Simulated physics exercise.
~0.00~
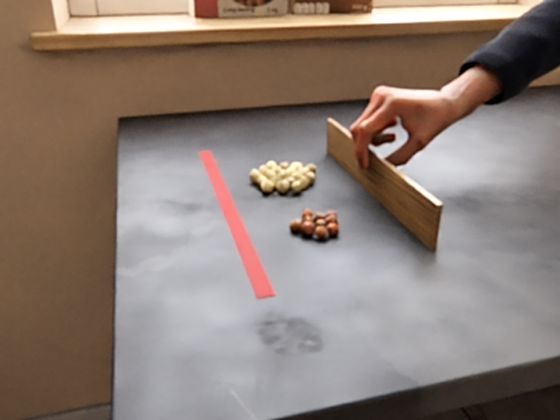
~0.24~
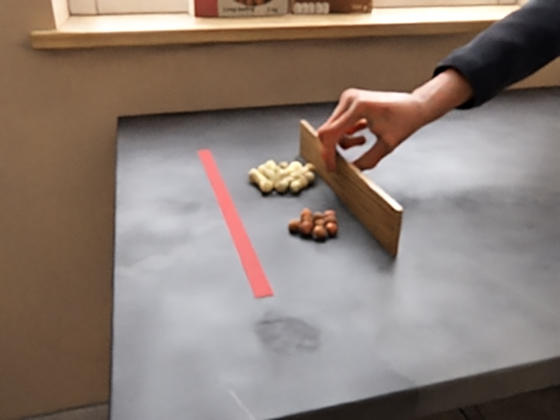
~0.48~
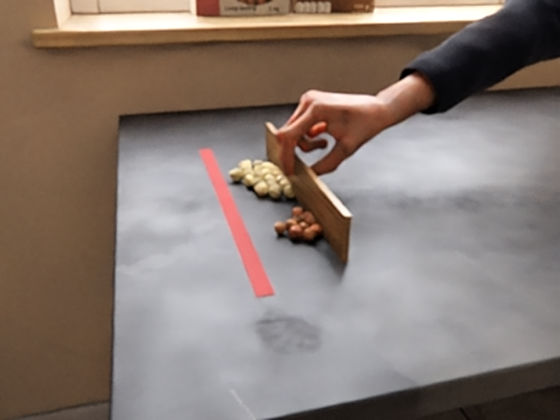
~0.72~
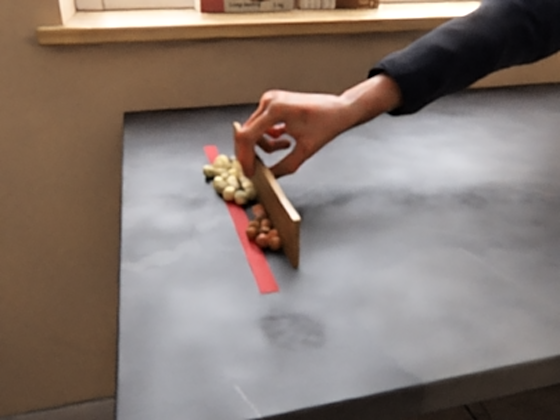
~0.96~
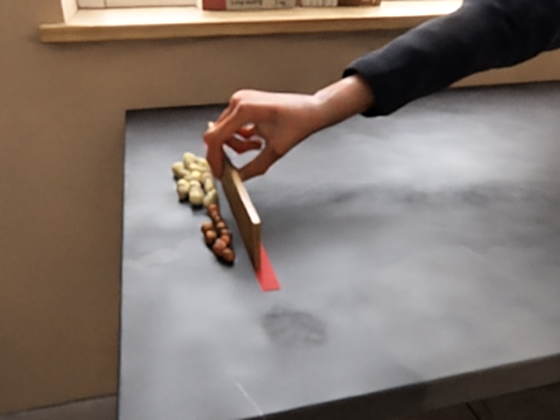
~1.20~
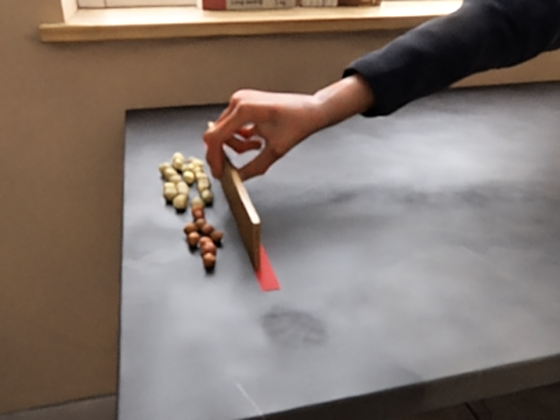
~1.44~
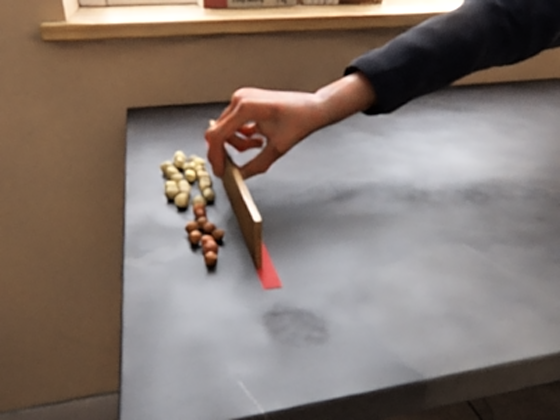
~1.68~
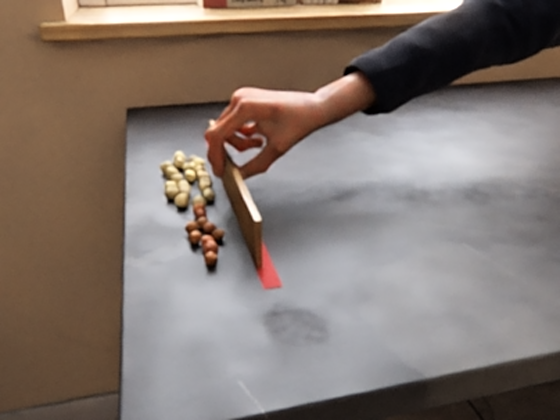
On a dark tabletop, a hand sliding a wooden strip left, pushing pale and reddish-brown nuts past red tape before stopping there.
